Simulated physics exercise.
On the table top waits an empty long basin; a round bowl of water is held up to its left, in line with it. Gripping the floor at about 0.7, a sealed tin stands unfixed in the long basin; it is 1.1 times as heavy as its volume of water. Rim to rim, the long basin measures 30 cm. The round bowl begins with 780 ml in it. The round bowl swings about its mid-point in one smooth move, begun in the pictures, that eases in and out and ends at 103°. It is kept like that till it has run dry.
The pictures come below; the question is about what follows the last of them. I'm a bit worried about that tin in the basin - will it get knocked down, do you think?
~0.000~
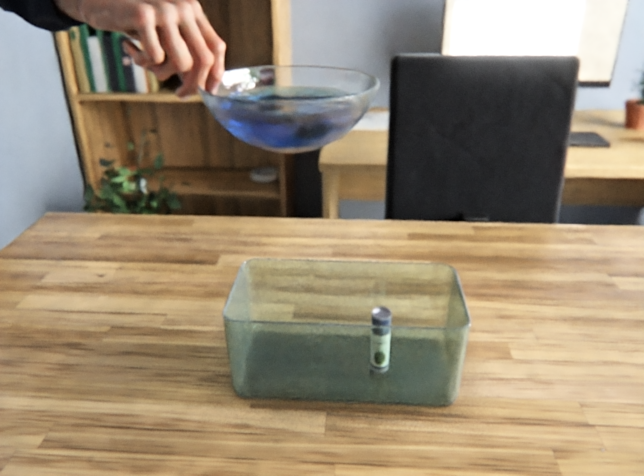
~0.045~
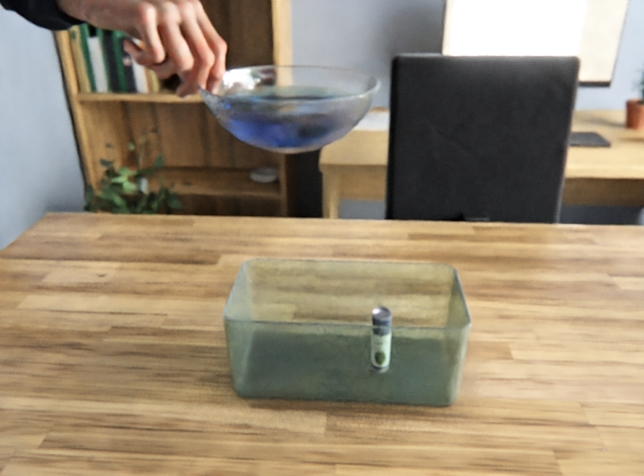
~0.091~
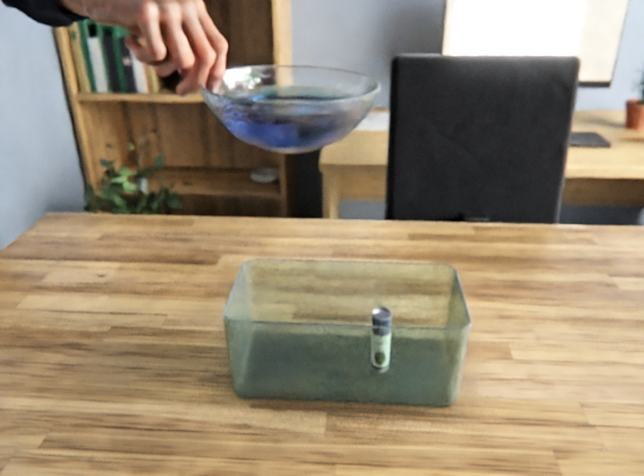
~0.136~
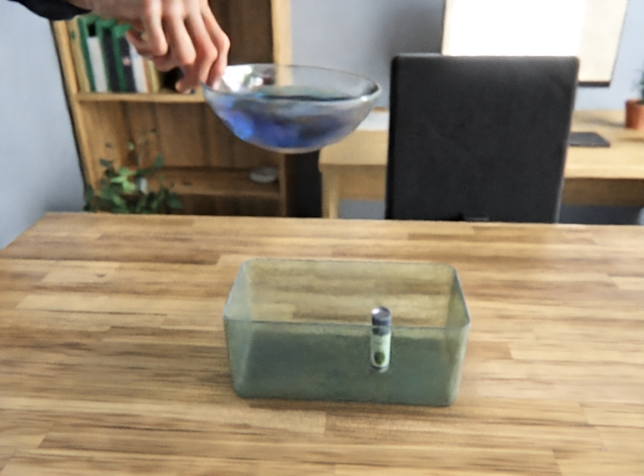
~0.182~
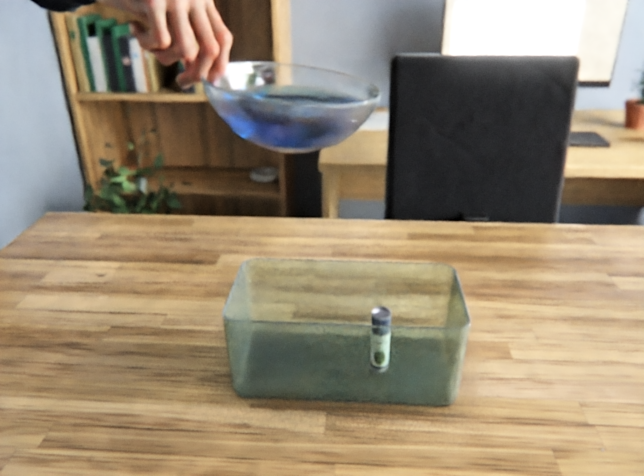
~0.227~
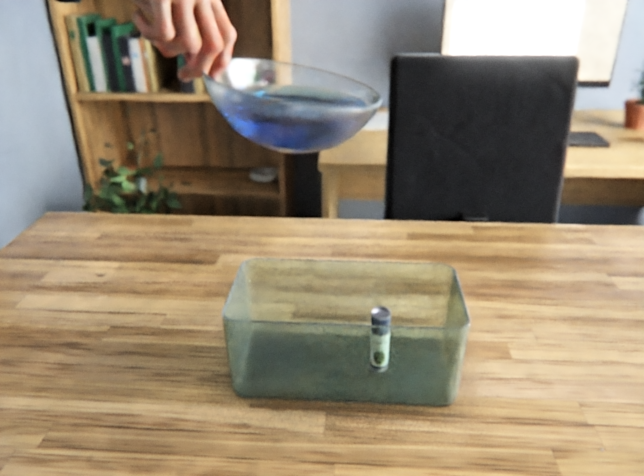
Yes: It will go down.
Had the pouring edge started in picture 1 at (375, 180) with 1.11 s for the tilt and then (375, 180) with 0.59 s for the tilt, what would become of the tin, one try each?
First it stays on its base; then it stays on its base.
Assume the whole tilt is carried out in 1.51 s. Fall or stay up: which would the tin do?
With that tilt, the tin tips.
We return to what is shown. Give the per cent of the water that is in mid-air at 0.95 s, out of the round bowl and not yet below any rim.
Something like 7 per cent is in the air then.
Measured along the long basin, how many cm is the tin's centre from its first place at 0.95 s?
Measured centre to centre, about 9 cm.
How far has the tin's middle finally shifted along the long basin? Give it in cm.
12.0 cm.
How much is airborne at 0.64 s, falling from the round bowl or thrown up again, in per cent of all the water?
Estimate: About 58 % of all of it.
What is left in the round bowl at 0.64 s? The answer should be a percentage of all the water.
Portion remaining: Approx. 32 per cent.
Then, 0.64 s in, the tilt is 64° and 33 per cent is still to pour; the tin stands where it began.
Then, 0.95 s in, the tilt is 98° and 0 per cent is still to pour; the tin leans 38°.
Then, 1.26 s in, the tilt is 103° and 0 per cent is still to pour; the tin lies on its side.
Then, 1.61 s in, the tilt is 103° and 0 per cent is still to pour; the tin lies on its side.
Finally, the tin lies on its side.
